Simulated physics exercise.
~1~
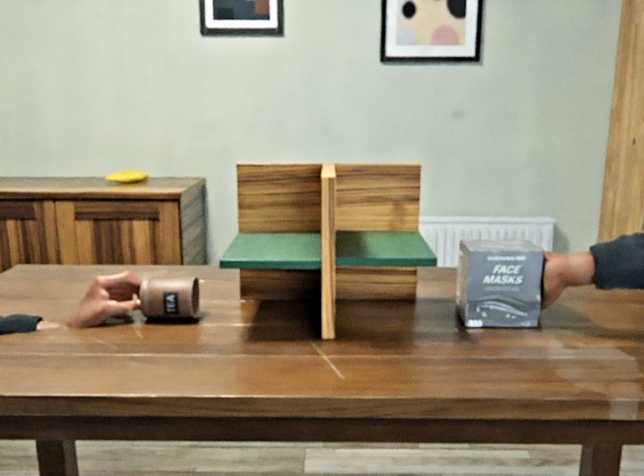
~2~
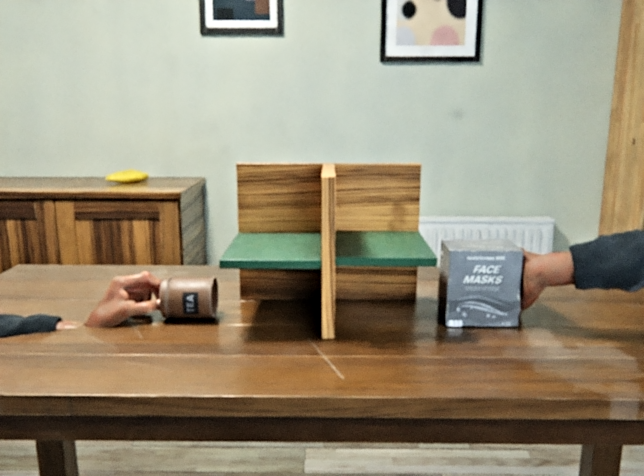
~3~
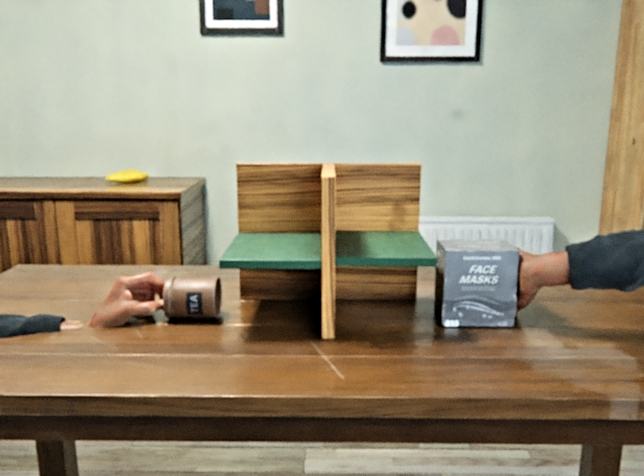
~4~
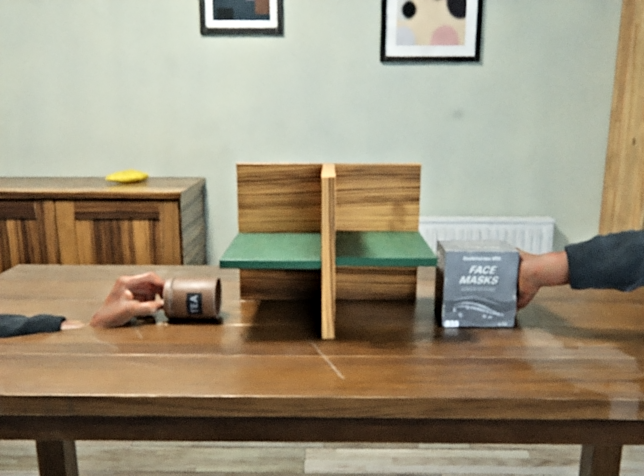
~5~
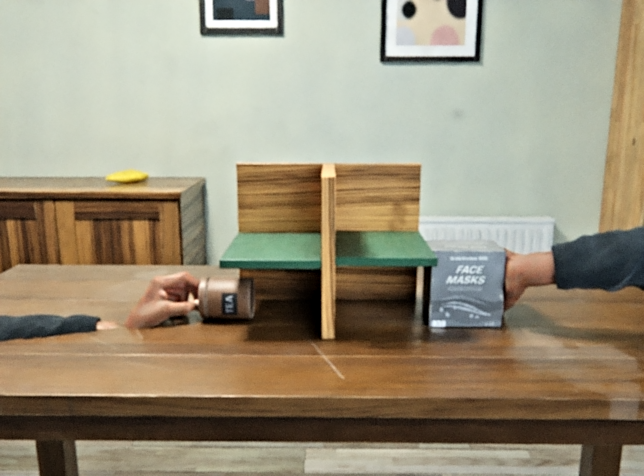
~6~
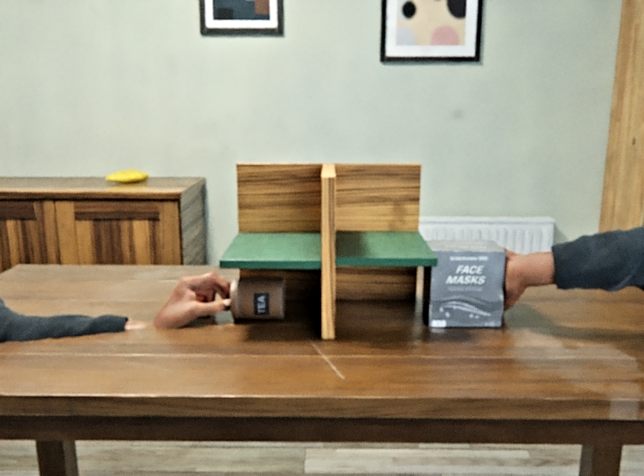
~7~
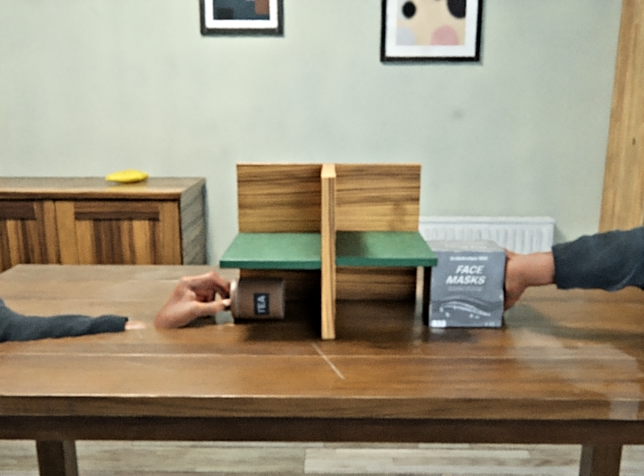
Two hands slide a brown jar under a green shelf and a grey box against it.
